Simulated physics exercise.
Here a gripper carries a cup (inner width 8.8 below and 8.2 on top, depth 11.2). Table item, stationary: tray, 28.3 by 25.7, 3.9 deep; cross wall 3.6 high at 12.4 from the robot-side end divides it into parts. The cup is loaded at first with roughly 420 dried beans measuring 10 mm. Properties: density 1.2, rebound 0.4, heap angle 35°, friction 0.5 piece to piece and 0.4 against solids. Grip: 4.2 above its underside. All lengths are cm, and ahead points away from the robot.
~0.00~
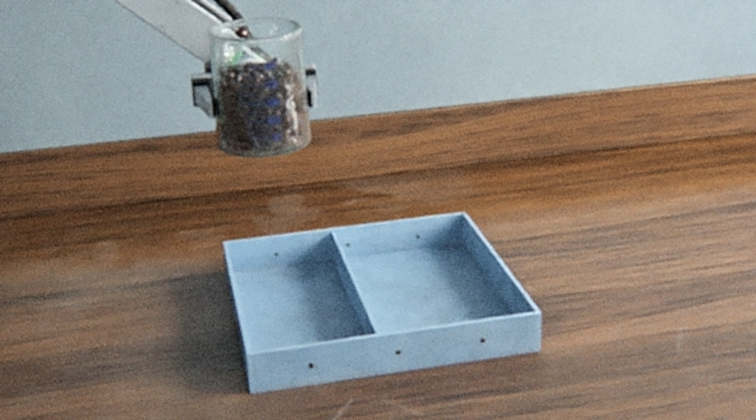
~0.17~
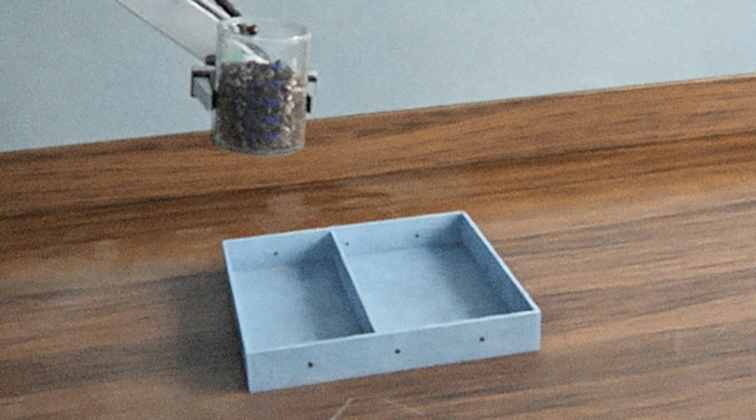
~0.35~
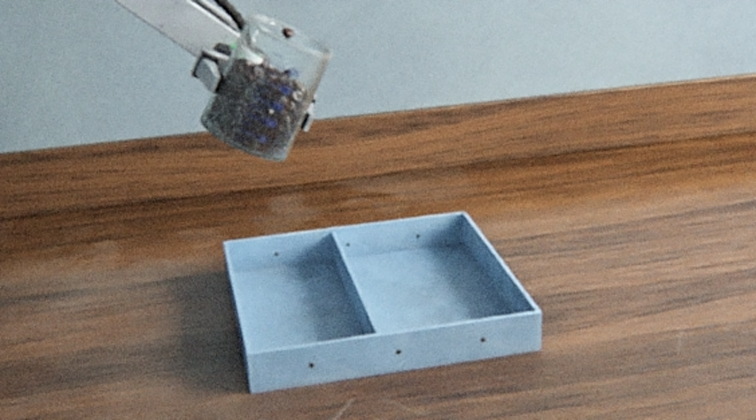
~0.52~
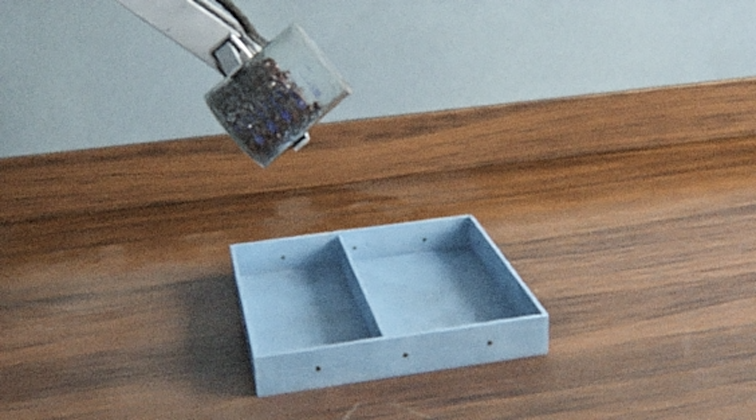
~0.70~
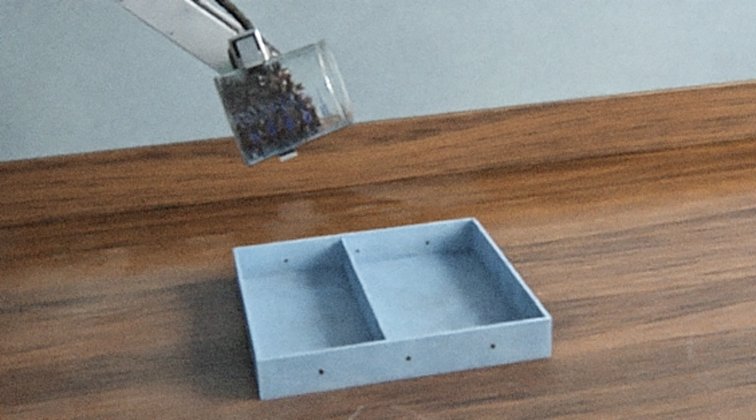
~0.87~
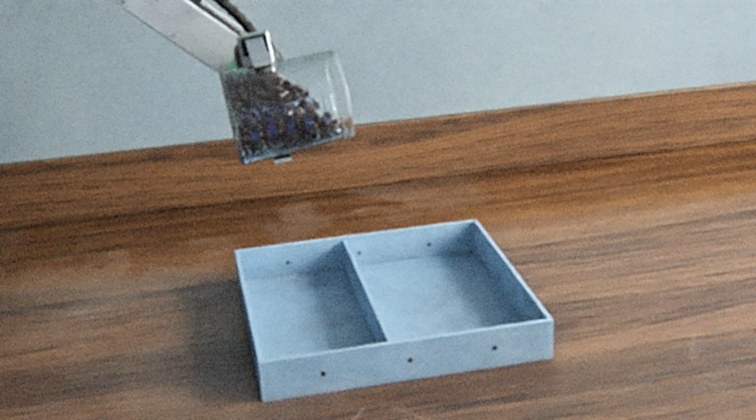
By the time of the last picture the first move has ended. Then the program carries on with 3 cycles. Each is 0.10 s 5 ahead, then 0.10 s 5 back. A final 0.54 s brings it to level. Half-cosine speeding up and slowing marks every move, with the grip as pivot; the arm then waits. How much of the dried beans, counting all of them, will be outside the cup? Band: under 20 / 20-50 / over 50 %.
Over 50 %.
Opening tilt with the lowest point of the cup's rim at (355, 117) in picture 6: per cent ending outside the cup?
The share is around 50 %.
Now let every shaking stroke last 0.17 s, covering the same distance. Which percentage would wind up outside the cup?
Roughly 45 in a hundred.
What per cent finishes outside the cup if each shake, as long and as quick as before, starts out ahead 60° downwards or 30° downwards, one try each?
Estimates, in order: 25 % then 40 %.
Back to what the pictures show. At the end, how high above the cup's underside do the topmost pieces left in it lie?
I'd say near 5.0 cm from the bottom.
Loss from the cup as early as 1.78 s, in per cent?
So far, about 80 in a hundred parts are out.
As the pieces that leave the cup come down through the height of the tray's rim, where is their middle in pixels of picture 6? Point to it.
(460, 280).
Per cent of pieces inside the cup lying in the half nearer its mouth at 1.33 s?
Near 40 in a hundred.
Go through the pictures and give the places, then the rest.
The cup middle at (260, 88), level; upper third of the load around (258, 83), from x 220 to 305, top at y 35; 420 in the cup, in the first frame.
The cup middle at (261, 87), tilted 8° forward; upper third of the load around (258, 82), from x 220 to 300, top at y 30, in the second frame.
The cup middle at (267, 88), tilted 29° forward; upper third of the load around (257, 84), from x 210 to 305, top at y 35, in the third frame.
The cup middle at (278, 96), tilted 54° forward; upper third of the load around (263, 87), from x 215 to 320, top at y 65, in the fourth frame.
The cup middle at (284, 103), tilted 75° forward; upper third of the load around (262, 90), from x 225 to 320, top at y 65, in the fifth frame.
The cup middle at (286, 107), tilted 83° forward; upper third of the load around (260, 93), from x 230 to 345, top at y 75; 420 in the cup, in the sixth frame.
After 1.33 s, tilted 83° forward, highest piece 24 above the table; 151 in the far-side part, 140 in the cup, 27 on the table or floor, 2 in the robot-side part, 100 in flight or on a rim.
After 1.78 s, tilted 31° forward, highest piece 28 above the table; 280 in the far-side part, 92 in the cup, 42 on the table or floor, 5 in the robot-side part, 1 in flight or on a rim.
After 2.21 s, level, highest piece 26 above the table; 281 in the far-side part, 92 in the cup, 42 on the table or floor, 5 in the robot-side part.
After 3.26 s, level, highest piece 26 above the table; 281 in the far-side part, 92 in the cup, 42 on the table or floor, 5 in the robot-side part.
In the end, 281 in the far-side part, 92 in the cup, 42 on the table or floor, 5 in the robot-side part. That is 78 % outside the cup.
